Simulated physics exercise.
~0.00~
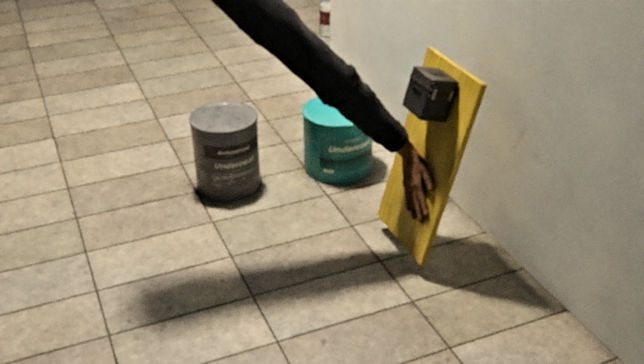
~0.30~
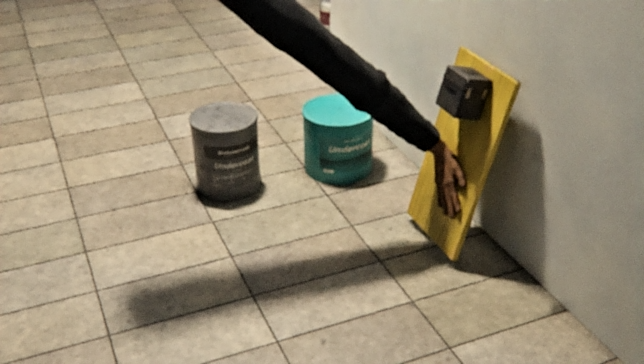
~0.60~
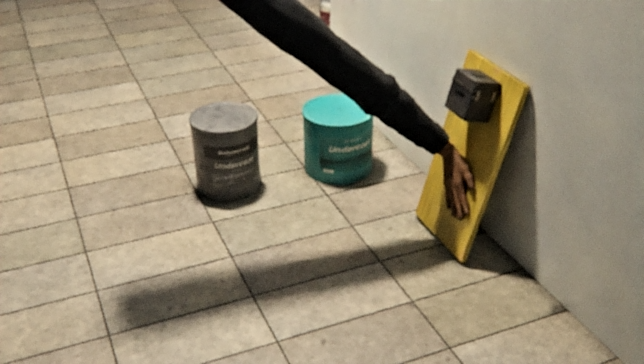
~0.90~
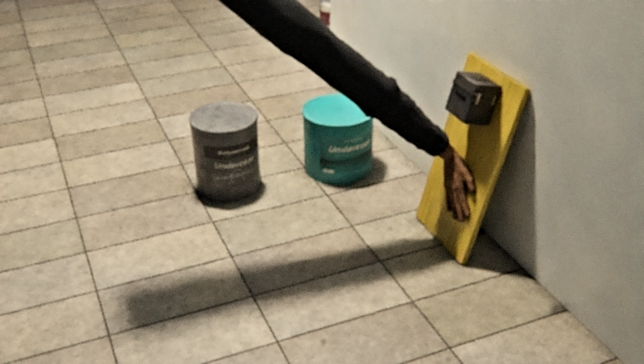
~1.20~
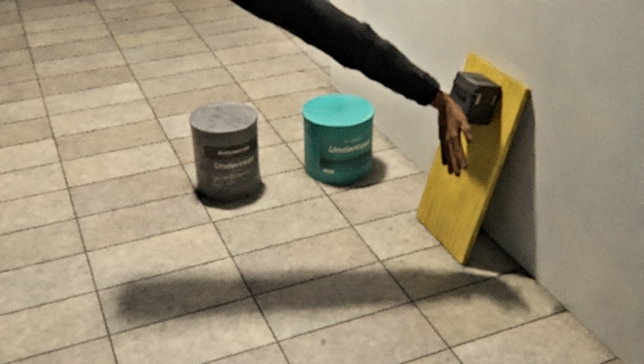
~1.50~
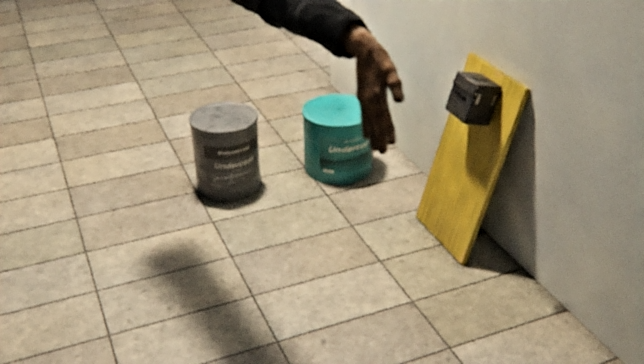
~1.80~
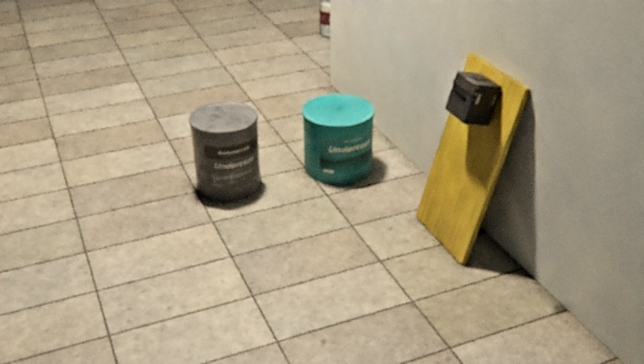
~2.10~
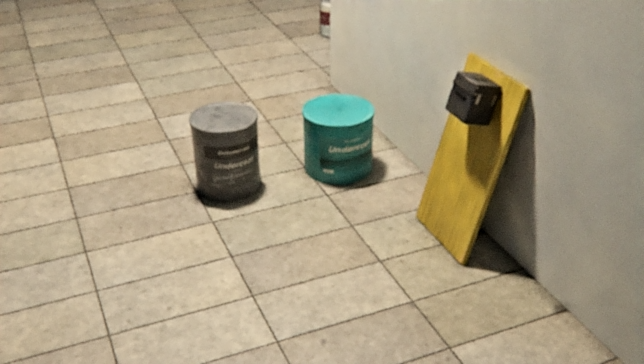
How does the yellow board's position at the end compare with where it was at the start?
The yellow board ends up a little farther to the right than it was at the start, leaning against the wall with no hand on it.
